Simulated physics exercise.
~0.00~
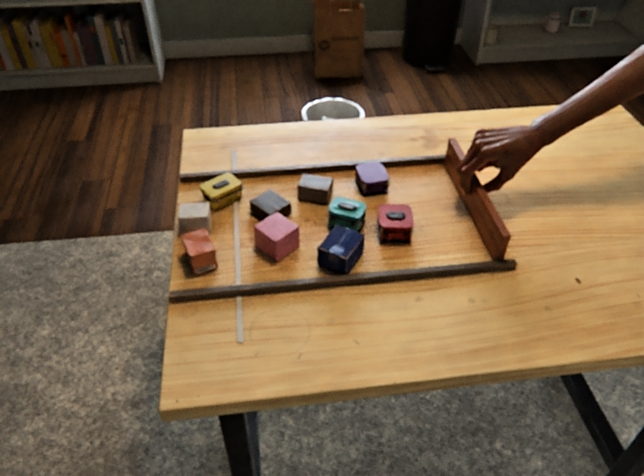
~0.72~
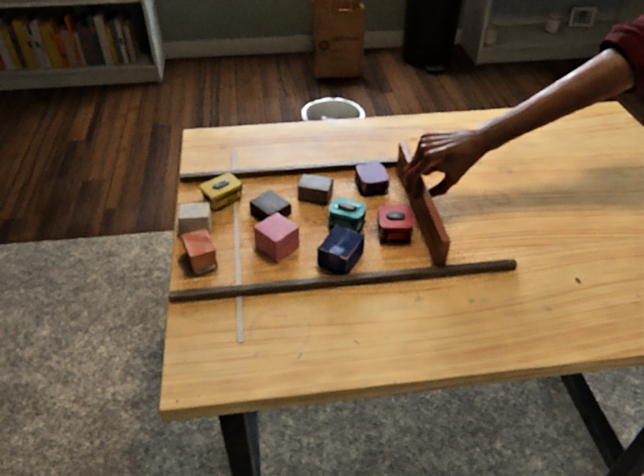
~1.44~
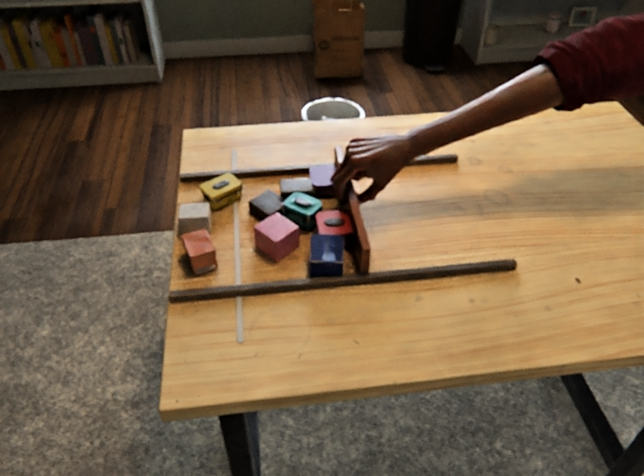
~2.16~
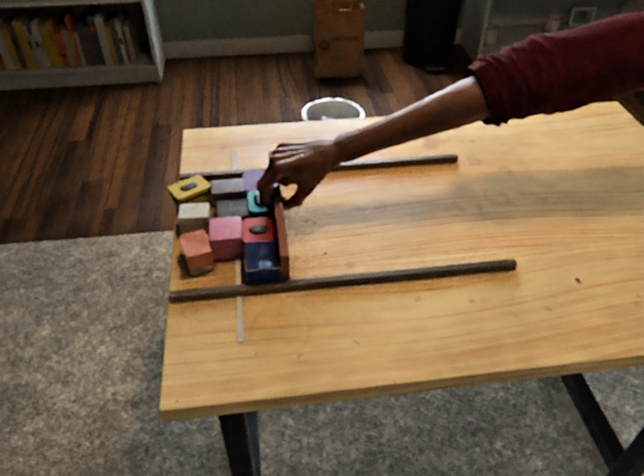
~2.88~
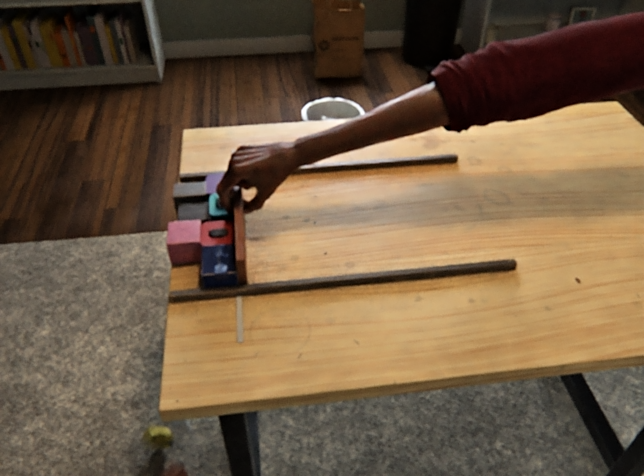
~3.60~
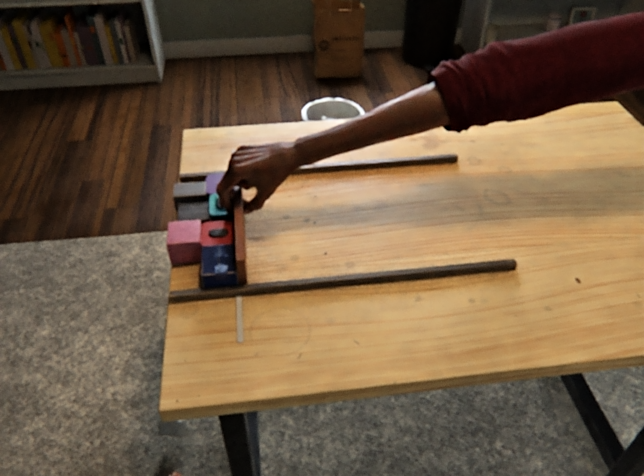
In the video, a hand slides an upright wooden board leftward between two dark rails on a table, pushing a cluster of small boxes and cases toward the edge. The yellow case, orange box and white block fall off, and the board stops near the tape with the others still on the table.
